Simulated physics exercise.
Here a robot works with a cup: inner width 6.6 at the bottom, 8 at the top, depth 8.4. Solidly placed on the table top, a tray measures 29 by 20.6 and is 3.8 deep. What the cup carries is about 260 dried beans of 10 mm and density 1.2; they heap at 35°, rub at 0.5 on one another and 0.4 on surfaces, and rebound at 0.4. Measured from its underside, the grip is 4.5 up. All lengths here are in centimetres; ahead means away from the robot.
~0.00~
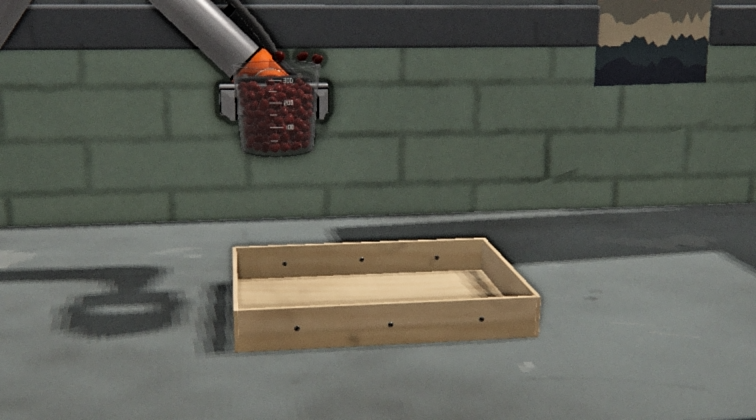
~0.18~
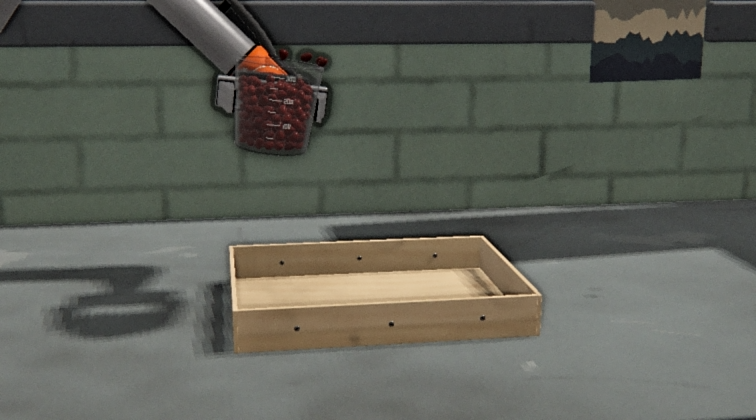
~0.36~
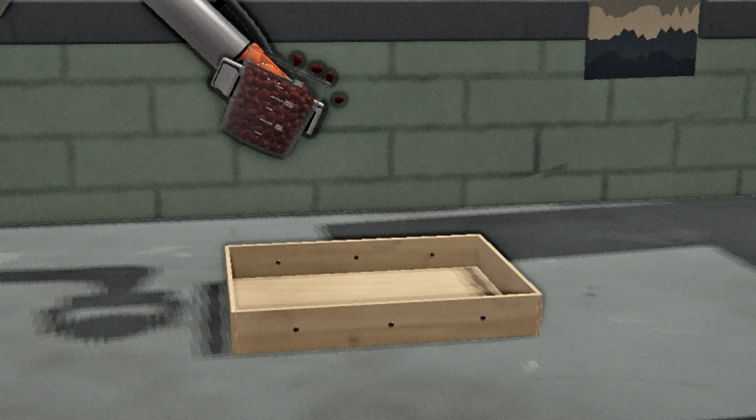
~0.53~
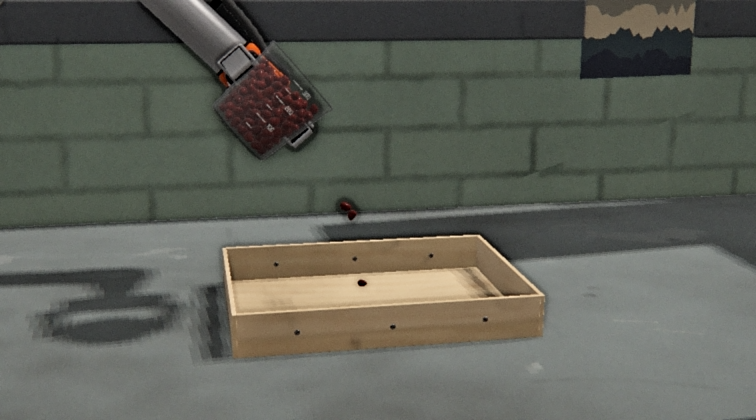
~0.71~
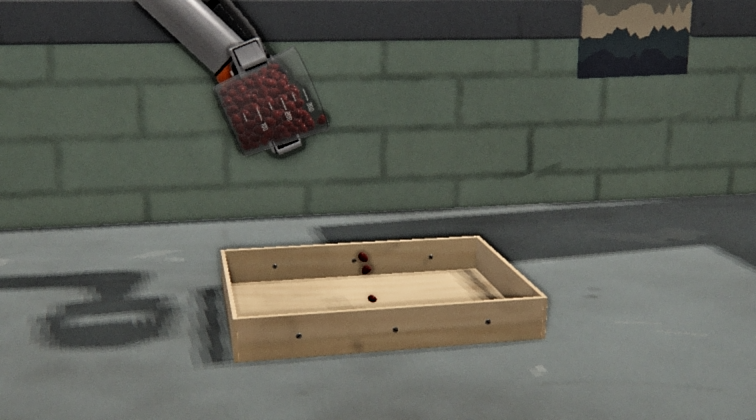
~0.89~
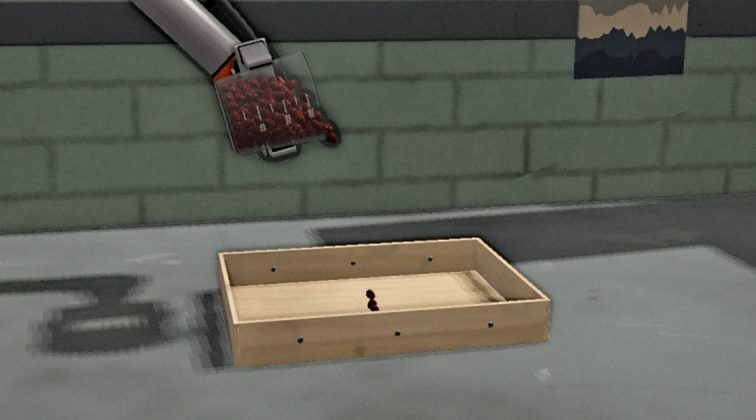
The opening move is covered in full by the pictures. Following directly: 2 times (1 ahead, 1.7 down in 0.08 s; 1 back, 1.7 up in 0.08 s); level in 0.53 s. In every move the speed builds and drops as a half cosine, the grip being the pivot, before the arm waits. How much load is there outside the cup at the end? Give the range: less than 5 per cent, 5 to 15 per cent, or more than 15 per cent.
The share is 5 to 15 per cent.
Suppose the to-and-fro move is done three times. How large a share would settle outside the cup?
In that case, some 10 per cent.
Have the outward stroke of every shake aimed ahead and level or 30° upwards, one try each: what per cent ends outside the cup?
Result: Approx. 45 % and 50 %, one try each.
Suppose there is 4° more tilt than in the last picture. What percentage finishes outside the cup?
About 15 %.
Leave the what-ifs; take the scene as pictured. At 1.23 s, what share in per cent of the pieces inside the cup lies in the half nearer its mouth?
Near 40 in a hundred.
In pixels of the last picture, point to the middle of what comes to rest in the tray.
Around pixel (380, 302).
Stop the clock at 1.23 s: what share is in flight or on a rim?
I'd reckon close to 2 per cent.
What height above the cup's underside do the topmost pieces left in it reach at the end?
Around 8.5 cm up.
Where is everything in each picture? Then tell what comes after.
In the first frame, cup middle at (277, 110), level; upper third of the load around (279, 95), from x 245 to 320, top at y 55; 262 in the cup.
In the second frame, cup middle at (275, 107), tilted 7° forward; upper third of the load around (275, 93), from x 245 to 320, top at y 55.
In the third frame, cup middle at (271, 106), tilted 26° forward; upper third of the load around (268, 92), from x 230 to 340, top at y 60; 261 in the cup, 1 in flight or on a rim.
In the fourth frame, cup middle at (269, 105), tilted 50° forward; upper third of the load around (264, 91), from x 225 to 360, top at y 65; 259 in the cup, 1 in the tray, 2 in flight or on a rim.
In the fifth frame, cup middle at (268, 105), tilted 69° forward; upper third of the load around (262, 91), from x 225 to 370, top at y 70; 259 in the cup, 3 in the tray.
In the sixth frame, cup middle at (268, 107), tilted 76° forward; upper third of the load around (259, 94), from x 225 to 375, top at y 80; 258 in the cup, 3 in the tray, 1 in flight or on a rim.
By 1.23 s, tilted 76° forward, highest piece 24 above the table; 245 in the cup, 11 in the tray, 6 in flight or on a rim.
By 1.57 s, tilted 18° forward, highest piece 25 above the table; 242 in the cup, 20 in the tray.
By 1.94 s, level, highest piece 26 above the table; 242 in the cup, 20 in the tray.
By 2.99 s, level, highest piece 26 above the table; 242 in the cup, 20 in the tray.
Final count, 242 in the cup, 20 in the tray. That is 8 % outside the cup.
